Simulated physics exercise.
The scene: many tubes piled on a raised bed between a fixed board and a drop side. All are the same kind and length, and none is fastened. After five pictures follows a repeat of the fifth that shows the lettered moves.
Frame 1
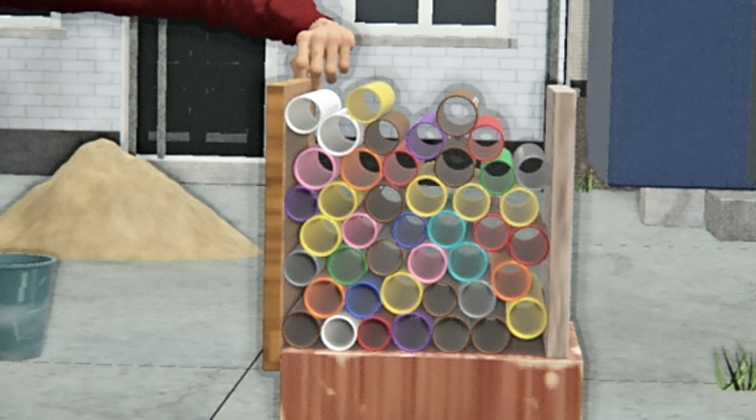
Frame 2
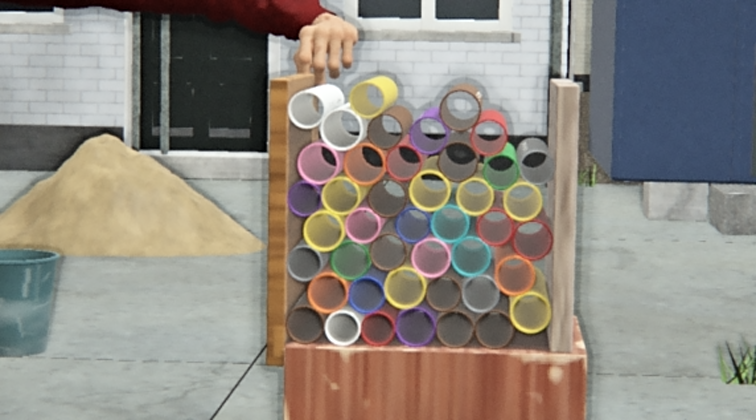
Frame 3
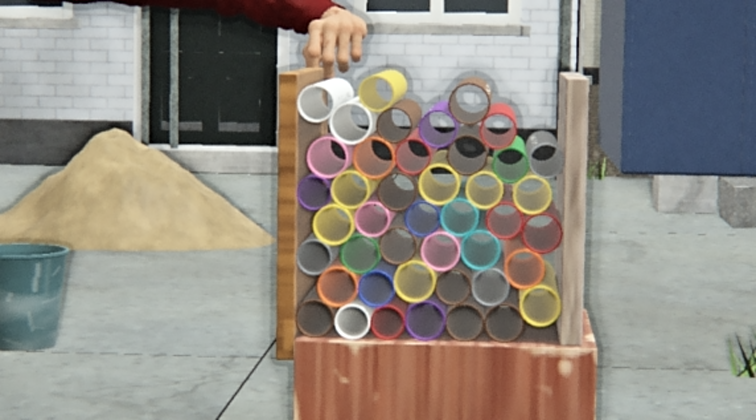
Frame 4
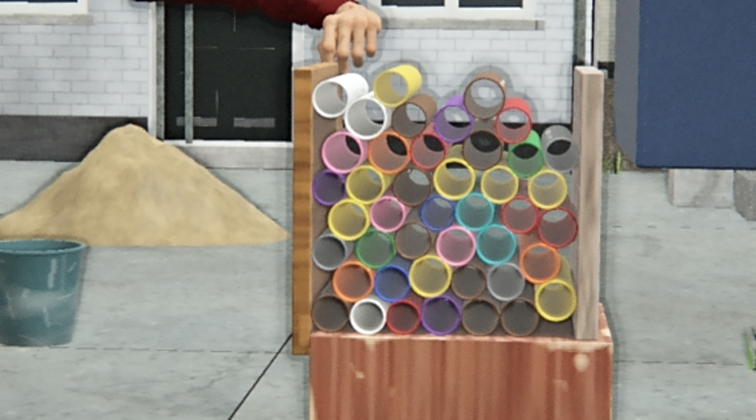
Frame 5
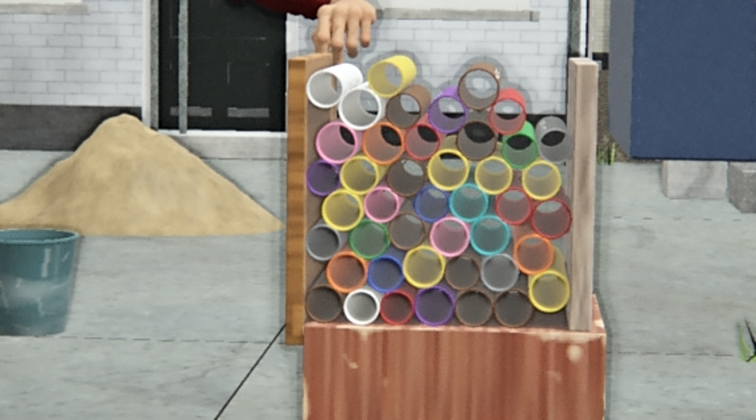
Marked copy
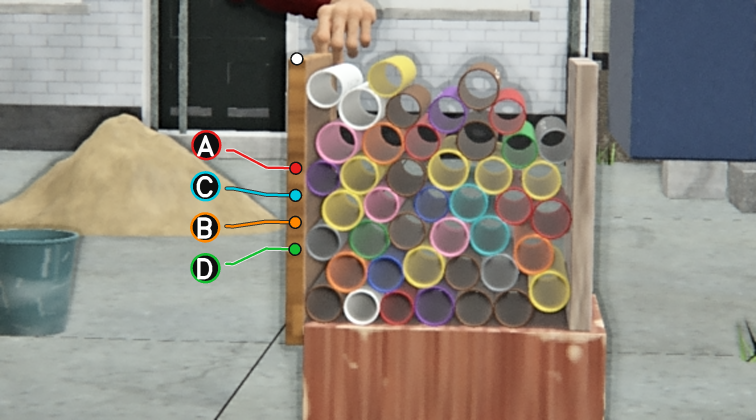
In this clip, colourful tubes sit stacked between two upright boards above a reddish box, with a hand at the top left. The view shifts slightly, first right and then a little back left, while the stack's arrangement barely changes.
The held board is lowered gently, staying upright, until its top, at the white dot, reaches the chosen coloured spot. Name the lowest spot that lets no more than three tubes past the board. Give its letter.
The lowest mark that will do is C.
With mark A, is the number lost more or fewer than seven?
Fewer than seven.
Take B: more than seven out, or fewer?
At B, fewer than seven.
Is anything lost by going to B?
Yes.
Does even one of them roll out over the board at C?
At C: Yes.
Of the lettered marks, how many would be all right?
Two of the four.
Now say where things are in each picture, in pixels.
The first picture shows a brown tube (490, 336); a brown tube (440, 299); a brown tube (385, 258).
The second picture shows a brown tube (388, 253); a purple tube (305, 199).
The third picture shows a red tube (505, 221); an orange tube (374, 158).
The fourth picture shows a green tube (526, 160); a red tube (514, 126).
The fifth picture shows side board (313, 188); a brown tube (324, 304); a brown tube (513, 309).
On the marked copy, A at (296, 168); B at (295, 222); C at (296, 195); D at (295, 249); the white dot at (297, 59).
With C. Early on, top of the board (306, 120).
Further on, top of the board (305, 191).
At the end, top of the board (305, 195), one out over the board.
As for the rest, A one out over the board; B more than three out over the board; D more than three out over the board.
